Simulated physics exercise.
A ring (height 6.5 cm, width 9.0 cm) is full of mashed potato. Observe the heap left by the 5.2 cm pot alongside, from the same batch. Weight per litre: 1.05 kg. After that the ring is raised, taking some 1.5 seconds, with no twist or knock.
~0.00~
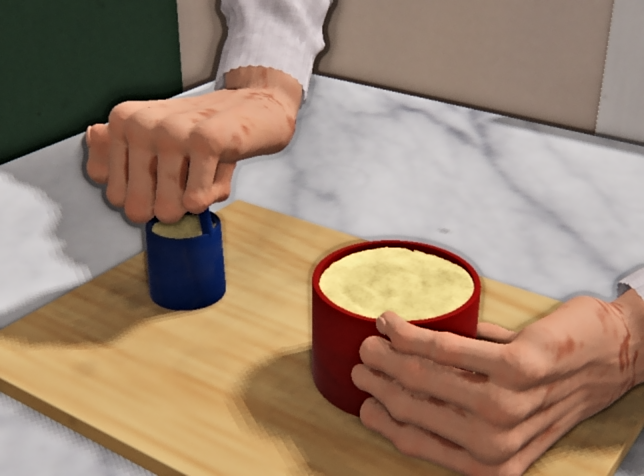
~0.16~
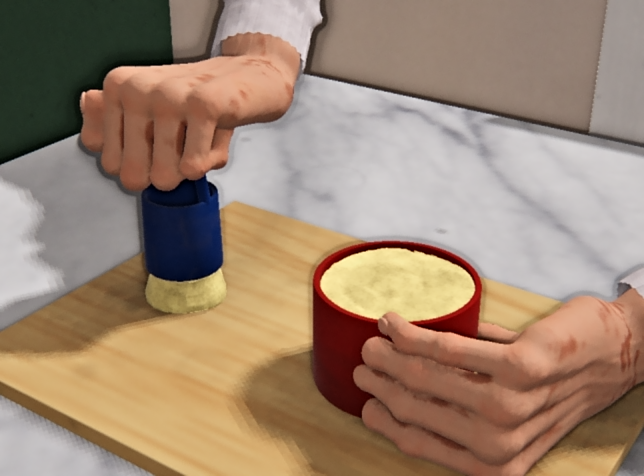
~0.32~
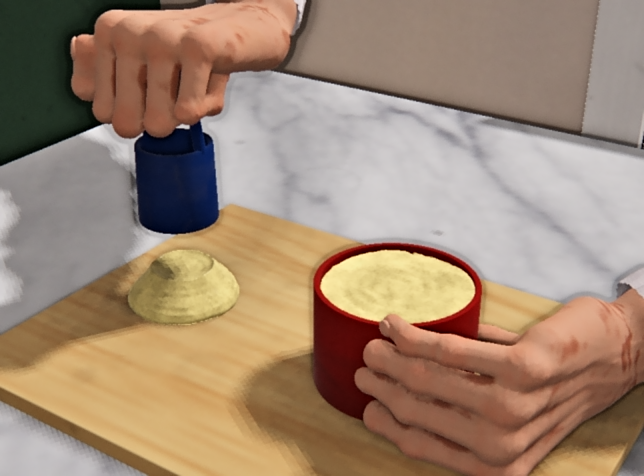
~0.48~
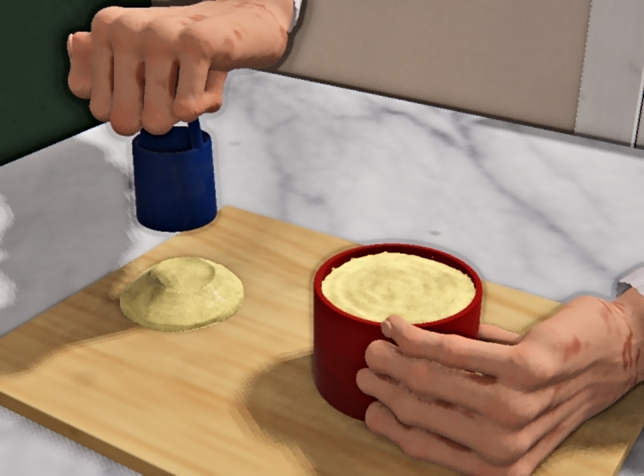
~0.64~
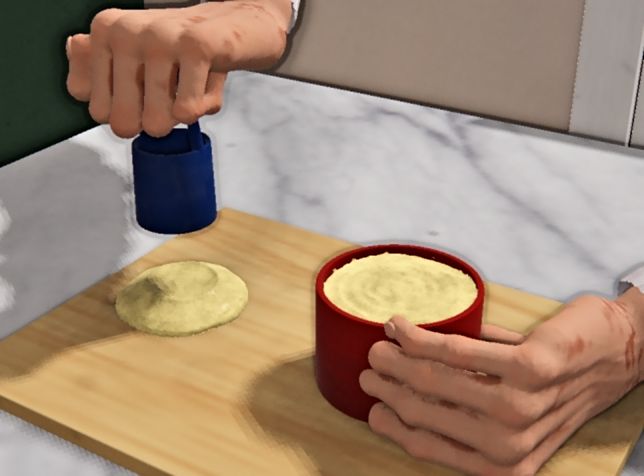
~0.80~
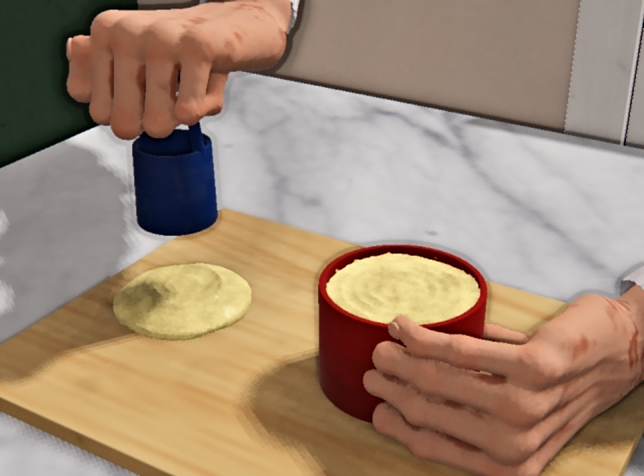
A small blue pot is lifted by a hand on the left, leaving a heap of mashed potato that sinks and spreads on the wooden board, while another hand holds a filled red ring at right.
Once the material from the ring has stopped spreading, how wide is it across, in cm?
About 20.6 cm.
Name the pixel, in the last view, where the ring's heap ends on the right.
I'd point to somewhere near (570, 407).
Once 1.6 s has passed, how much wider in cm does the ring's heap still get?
I'd put it close to 4.0 cm.
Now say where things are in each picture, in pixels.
Middle of the pot's mouth at (183, 227), still down; middle of the ring's top at (396, 283), not yet moved, in the first frame.
Middle of the pot's mouth at (180, 196), raised 2.4 cm; middle of the ring's top at (397, 284), not yet moved, in the second frame.
Middle of the pot's mouth at (174, 146), raised 6.2 cm; what the pot left 2.7 cm high and 7.7 cm wide, top at (183, 269); middle of the ring's top at (397, 286), not yet moved, in the third frame.
Middle of the pot's mouth at (172, 144), raised 6.5 cm; what the pot left 2.1 cm high and 8.6 cm wide, top at (182, 278); middle of the ring's top at (398, 286), not yet moved, in the fourth frame.
Middle of the pot's mouth at (172, 146), raised 6.5 cm; what the pot left 1.8 cm high and 9.2 cm wide, top at (182, 284); middle of the ring's top at (400, 287), not yet moved, in the fifth frame.
Middle of the pot's mouth at (172, 147), raised 6.5 cm; what the pot left 1.7 cm high and 9.6 cm wide, top at (183, 287); middle of the ring's top at (402, 287), not yet moved, in the sixth frame.
After 1.2 s, the ring is up 1.7 cm; the mashed potato has come down 0.6 cm to 5.9 cm and is 11 cm wide.
After 1.6 s, the ring is up 4.4 cm; the mashed potato has come down 3.5 cm to 3.0 cm and is 16 cm wide.
After 1.9 s, the ring is up 6.4 cm; the mashed potato has come down 4.0 cm to 2.5 cm and is 18 cm wide.
After 2.4 s, the ring is clear; the mashed potato has come down 4.3 cm to 2.2 cm and is 20 cm wide.
After 4.2 s, at rest, the ring is clear; the mashed potato has come down 4.4 cm to 2.1 cm and is 21 cm wide.
